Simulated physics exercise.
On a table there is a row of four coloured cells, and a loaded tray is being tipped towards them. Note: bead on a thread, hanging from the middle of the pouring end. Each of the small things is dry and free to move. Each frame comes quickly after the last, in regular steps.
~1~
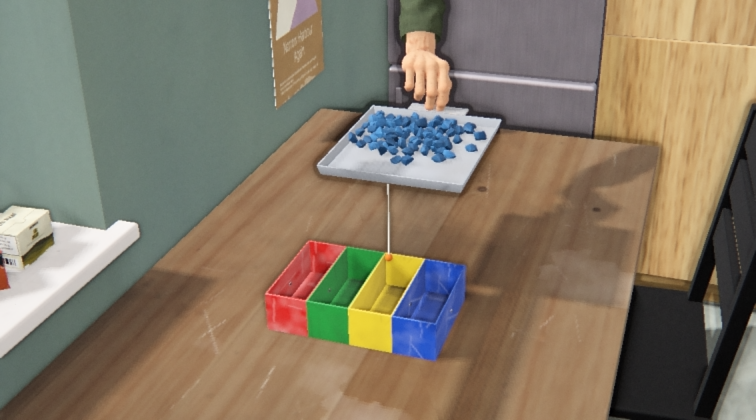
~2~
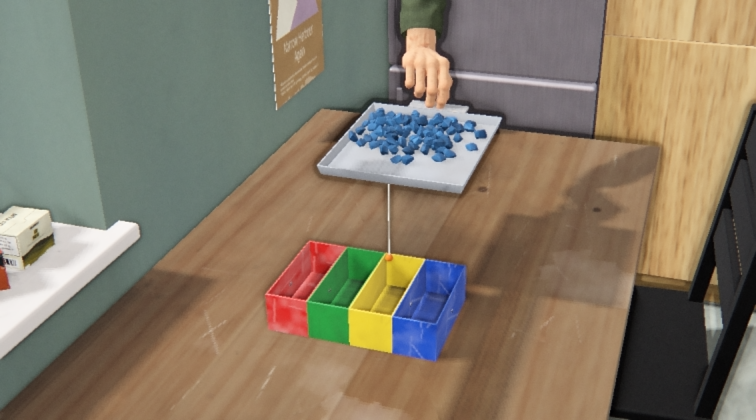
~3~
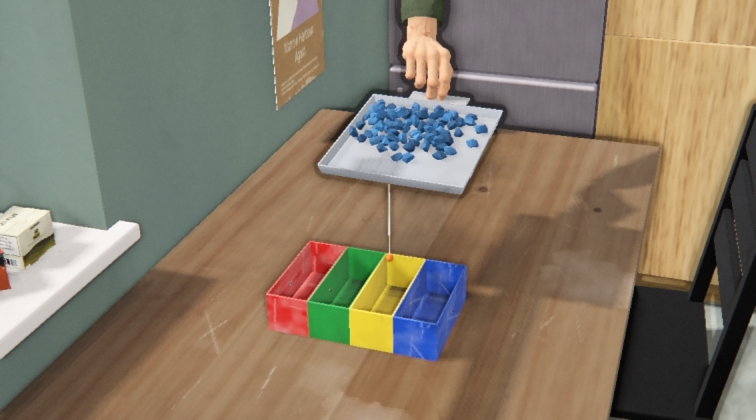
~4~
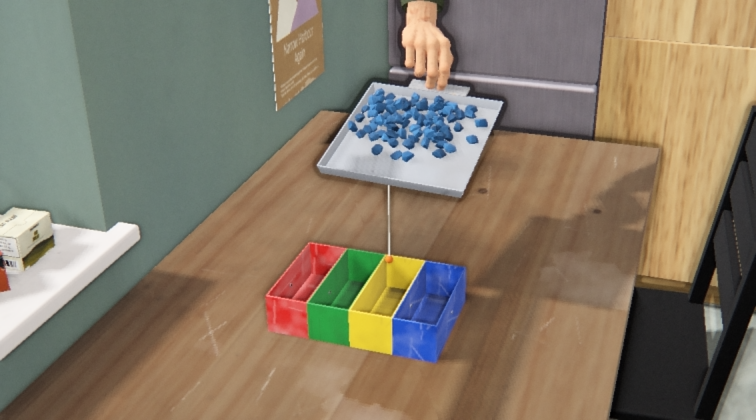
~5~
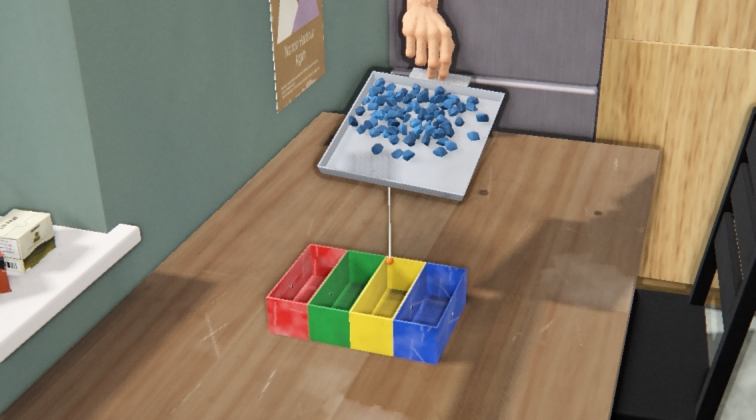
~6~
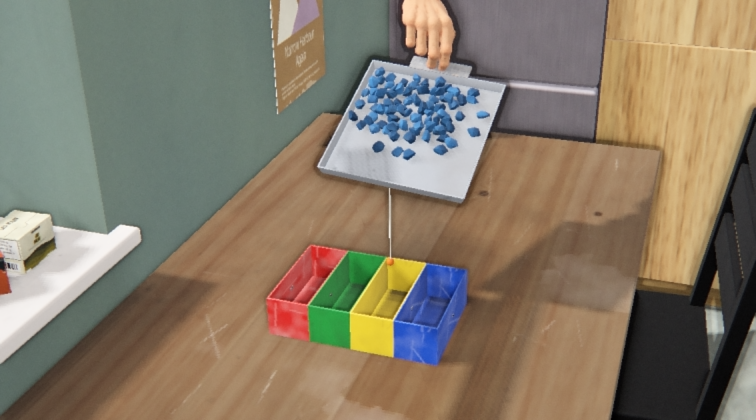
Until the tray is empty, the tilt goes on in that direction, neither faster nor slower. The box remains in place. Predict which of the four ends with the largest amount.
The blue one ends with the most.
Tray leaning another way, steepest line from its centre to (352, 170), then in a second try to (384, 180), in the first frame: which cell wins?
Try 1 - the red cell / try 2 - the green one.
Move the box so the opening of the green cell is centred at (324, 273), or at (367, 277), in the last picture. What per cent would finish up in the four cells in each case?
40 % for the first, 80 % for the second.
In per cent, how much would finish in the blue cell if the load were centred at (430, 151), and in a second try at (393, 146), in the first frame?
50 % and 40 %.
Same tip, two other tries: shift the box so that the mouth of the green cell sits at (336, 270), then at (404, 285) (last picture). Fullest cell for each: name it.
At the first place blue, at the second that yellow cell.
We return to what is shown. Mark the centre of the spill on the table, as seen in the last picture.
Their middle ends up at roughly (482, 367).
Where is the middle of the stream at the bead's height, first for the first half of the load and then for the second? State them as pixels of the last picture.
Starting near (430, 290), moving on to near (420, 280).
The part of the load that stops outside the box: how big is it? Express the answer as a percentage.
Close to 30 per cent.
Soon after the last picture, tray tipped steeply; most on the tray; about a quarter falling or outside the box.
A little later, tray tipped past a quarter turn; a stray few on the tray; about a third in the blue cell; about a quarter in the yellow cell; a small part in the green cell; a stray few in the red cell; about a third falling or outside the box.
Later still, tray tipped past a quarter turn; about a third in the blue cell; about a quarter in the yellow cell; a small part in the green cell; a stray few in the red cell; about a quarter falling or outside the box.
At rest, tray tipped past a quarter turn; about a third in the blue cell; about a quarter in the yellow cell; a small part in the green cell; a stray few in the red cell; about a quarter outside the box.
